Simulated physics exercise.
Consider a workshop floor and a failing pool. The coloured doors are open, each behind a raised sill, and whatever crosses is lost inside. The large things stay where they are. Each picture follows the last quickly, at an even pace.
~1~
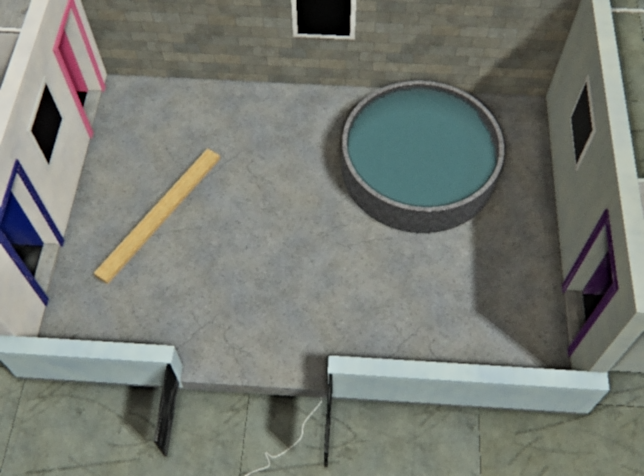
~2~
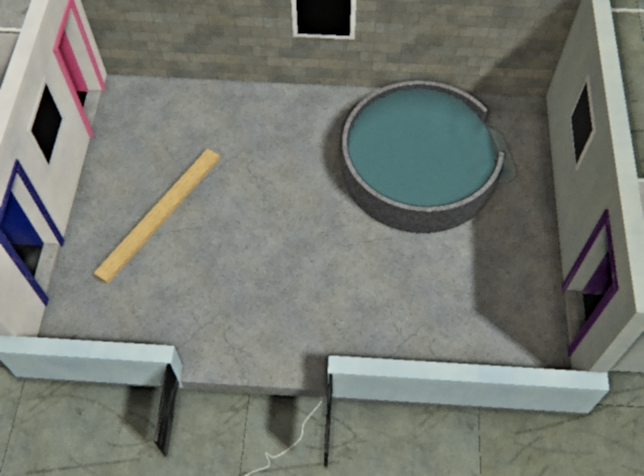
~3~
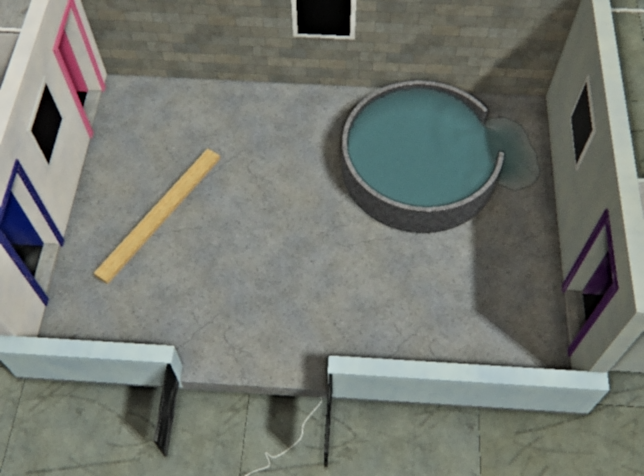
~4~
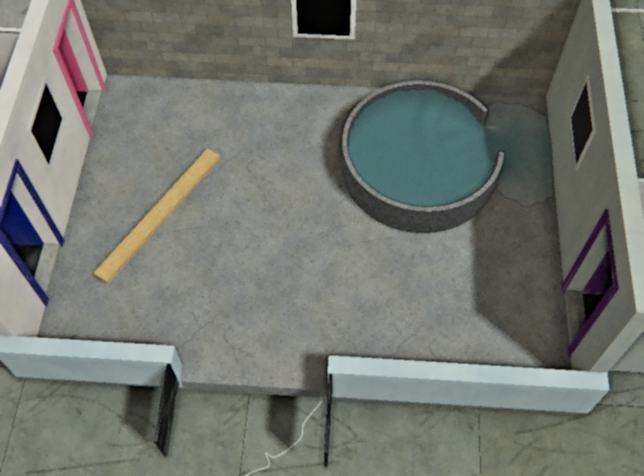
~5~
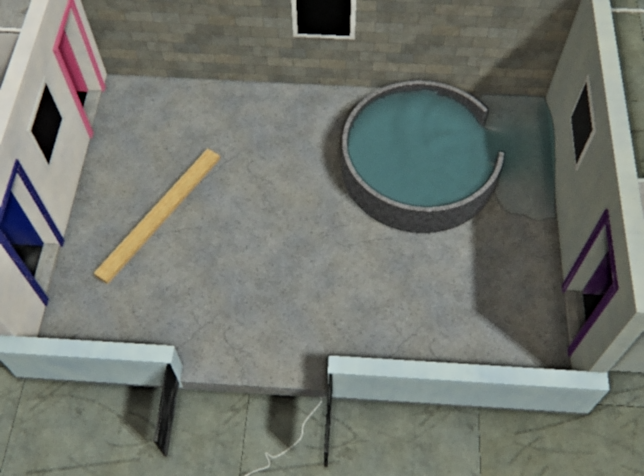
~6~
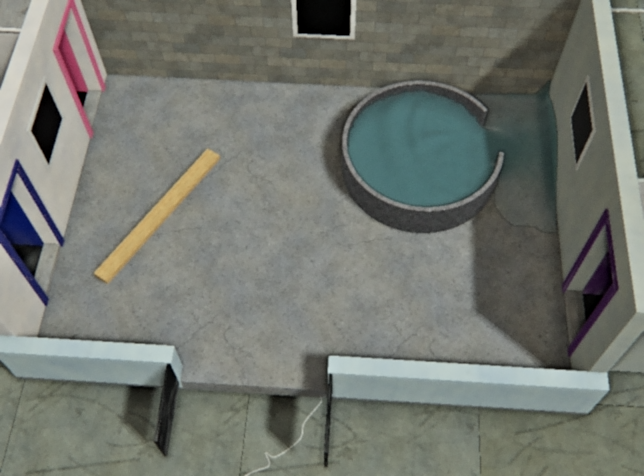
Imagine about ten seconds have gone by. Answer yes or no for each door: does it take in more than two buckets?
Pink door: Yes; blue door: No; purple door: No.
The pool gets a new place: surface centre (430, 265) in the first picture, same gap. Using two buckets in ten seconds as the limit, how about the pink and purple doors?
My reading: The pink one floods, the purple one lets more in.
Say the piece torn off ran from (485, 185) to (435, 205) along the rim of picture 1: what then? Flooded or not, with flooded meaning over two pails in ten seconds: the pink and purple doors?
Outcome: Pink remains short; purple overshoots.
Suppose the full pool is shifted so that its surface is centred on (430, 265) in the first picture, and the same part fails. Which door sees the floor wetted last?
It's the blue-painted one, as it turns out.
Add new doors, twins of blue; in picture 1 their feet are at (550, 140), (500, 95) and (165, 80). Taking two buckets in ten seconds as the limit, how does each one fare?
In order: Exceeds it, exceeds it, falls short.
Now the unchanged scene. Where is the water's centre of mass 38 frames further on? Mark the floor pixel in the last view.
Somewhere near (400, 192).
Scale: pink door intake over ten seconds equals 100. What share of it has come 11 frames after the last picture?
My estimate is close to 0 per cent.
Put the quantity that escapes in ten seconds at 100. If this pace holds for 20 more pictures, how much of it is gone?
Near 0 in a hundred.
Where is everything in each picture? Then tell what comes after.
The first picture shows still water in the round tank at (422, 146).
In the second picture, water pours out at (491, 149) and has run to (506, 179).
In the third picture, water pours out at (490, 149) and has run to (532, 177).
In the fourth picture, water pours out at (490, 150) and has run to (545, 123).
In the fifth picture, water pours out at (491, 149) and has run to (543, 98).
In the sixth picture, water pours out at (491, 149) and has run to (555, 225).
A moment on, water covers 10 % of the floor; the pink door not reached, the blue door not reached, the purple door not reached.
Next, water covers 20 % of the floor; the pink door not reached, the blue door not reached, the purple door wet at the sill, nothing in.
Then, water covers 40 % of the floor; the pink door not reached, the blue door not reached, the purple door wet at the sill, nothing in.
Later, water covers 75 % of the floor; the pink door over two buckets in, the blue door wet at the sill, nothing in, the purple door wet at the sill, nothing in.
In the end, water covers 95 % of the floor; the pink door far over two buckets in, the blue door wet at the sill, nothing in, the purple door wet at the sill, nothing in.
